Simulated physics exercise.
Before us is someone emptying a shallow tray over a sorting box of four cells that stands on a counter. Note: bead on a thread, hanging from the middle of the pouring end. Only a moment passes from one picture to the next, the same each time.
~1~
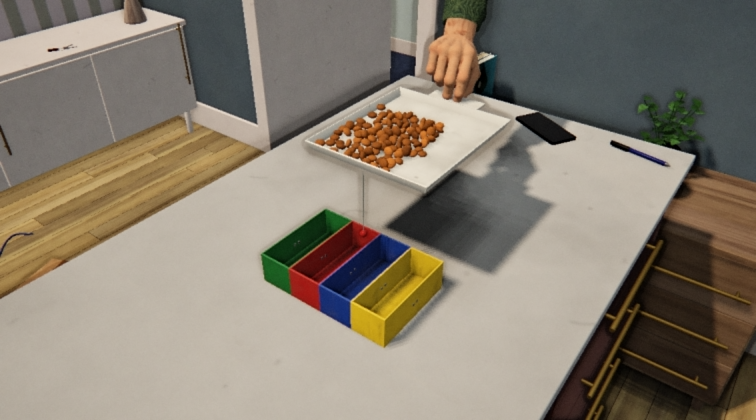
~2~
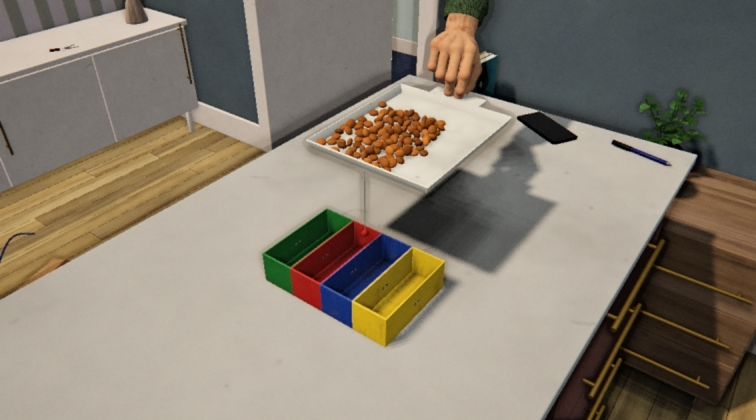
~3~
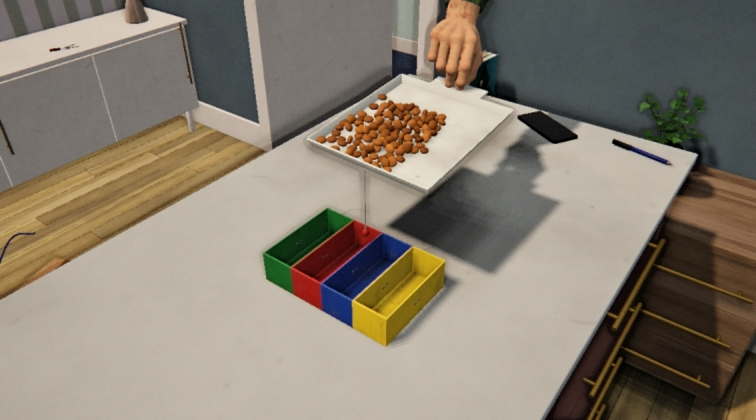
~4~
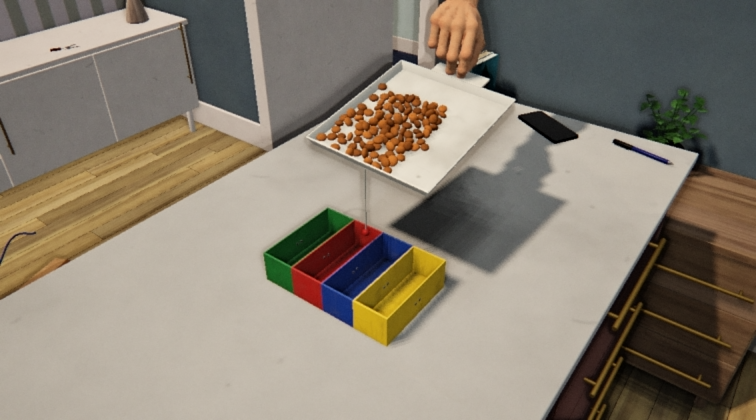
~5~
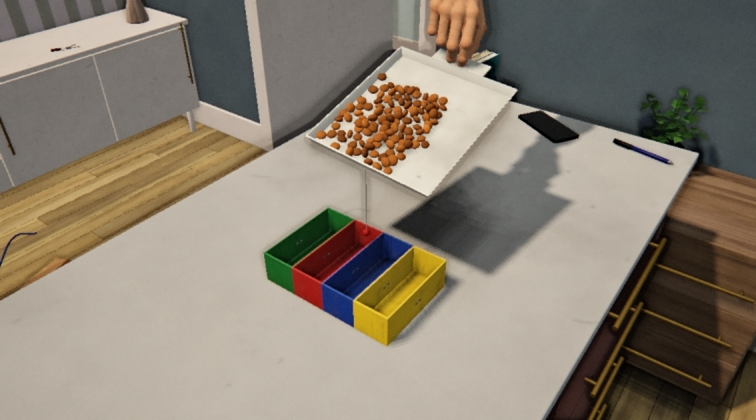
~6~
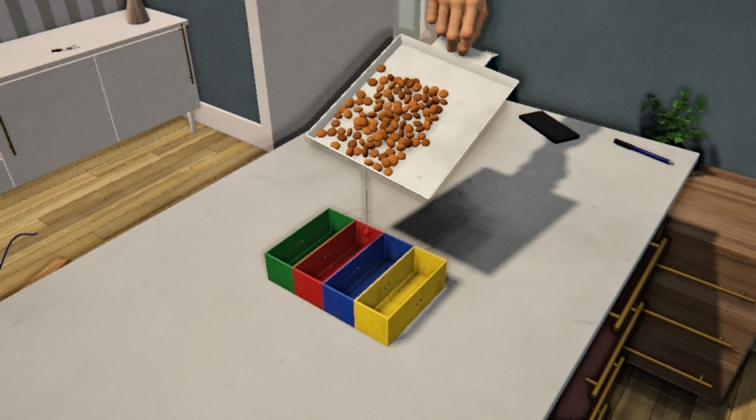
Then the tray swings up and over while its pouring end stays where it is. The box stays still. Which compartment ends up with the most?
The yellow one.
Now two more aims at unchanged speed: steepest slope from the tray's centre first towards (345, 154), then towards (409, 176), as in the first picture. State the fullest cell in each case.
First: Green, second: The yellow cell.
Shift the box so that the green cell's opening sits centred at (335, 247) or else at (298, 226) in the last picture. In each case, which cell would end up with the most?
Try one goes to the cell in blue; try two goes to the cell in yellow.
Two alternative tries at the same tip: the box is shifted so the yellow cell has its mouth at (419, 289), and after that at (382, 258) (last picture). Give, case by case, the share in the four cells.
Some 100 percent, followed by some 40 percent.
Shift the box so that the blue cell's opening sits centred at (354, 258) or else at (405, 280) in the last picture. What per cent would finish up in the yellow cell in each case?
40 %, 10 %.
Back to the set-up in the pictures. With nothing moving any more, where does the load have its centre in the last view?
Close to (391, 302) in the last picture.
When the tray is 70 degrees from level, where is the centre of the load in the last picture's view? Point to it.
Near the pixel (389, 177).
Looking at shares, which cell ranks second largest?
Blue.
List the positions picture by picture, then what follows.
In the first picture, corners of the pouring end at (311, 140) and (425, 184), level; middle of the load at (385, 139), bits of cat kibble; bead on its thread at (364, 233); green cell at (276, 272); red cell at (305, 287); blue cell at (335, 304); yellow cell at (368, 322).
In the second picture, corners of the pouring end at (312, 139) and (426, 184), level; middle of the load at (386, 137).
In the third picture, corners of the pouring end at (312, 138) and (426, 185), tipped barely, lowest at the right corner; middle of the load at (386, 134).
In the fourth picture, corners of the pouring end at (312, 136) and (427, 188), tipped a little, lowest at the right corner; middle of the load at (391, 123).
In the fifth picture, corners of the pouring end at (311, 135) and (427, 191), tipped clearly, lowest at the right corner; middle of the load at (390, 119).
In the sixth picture, corners of the pouring end at (311, 134) and (427, 194), tipped clearly, lowest at the right corner; middle of the load at (390, 115); green cell at (280, 271); red cell at (308, 287); blue cell at (339, 303); yellow cell at (371, 321).
Soon, tray tipped steeply; most on the tray; a stray few in the yellow cell; a stray few in the blue cell; a stray few in the red cell; about a quarter falling or outside the box.
A while on, tray tipped past a quarter turn; about half in the yellow cell; about a quarter in the blue cell; a small part in the red cell; a stray few in the green cell; a small part falling or outside the box.
Towards the end, tray tipped past a quarter turn; about half in the yellow cell; about a quarter in the blue cell; a small part in the red cell; a stray few in the green cell; a small part falling or outside the box.
Finally, tray tipped past a quarter turn; about half in the yellow cell; about a quarter in the blue cell; a small part in the red cell; a stray few in the green cell; a small part outside the box.
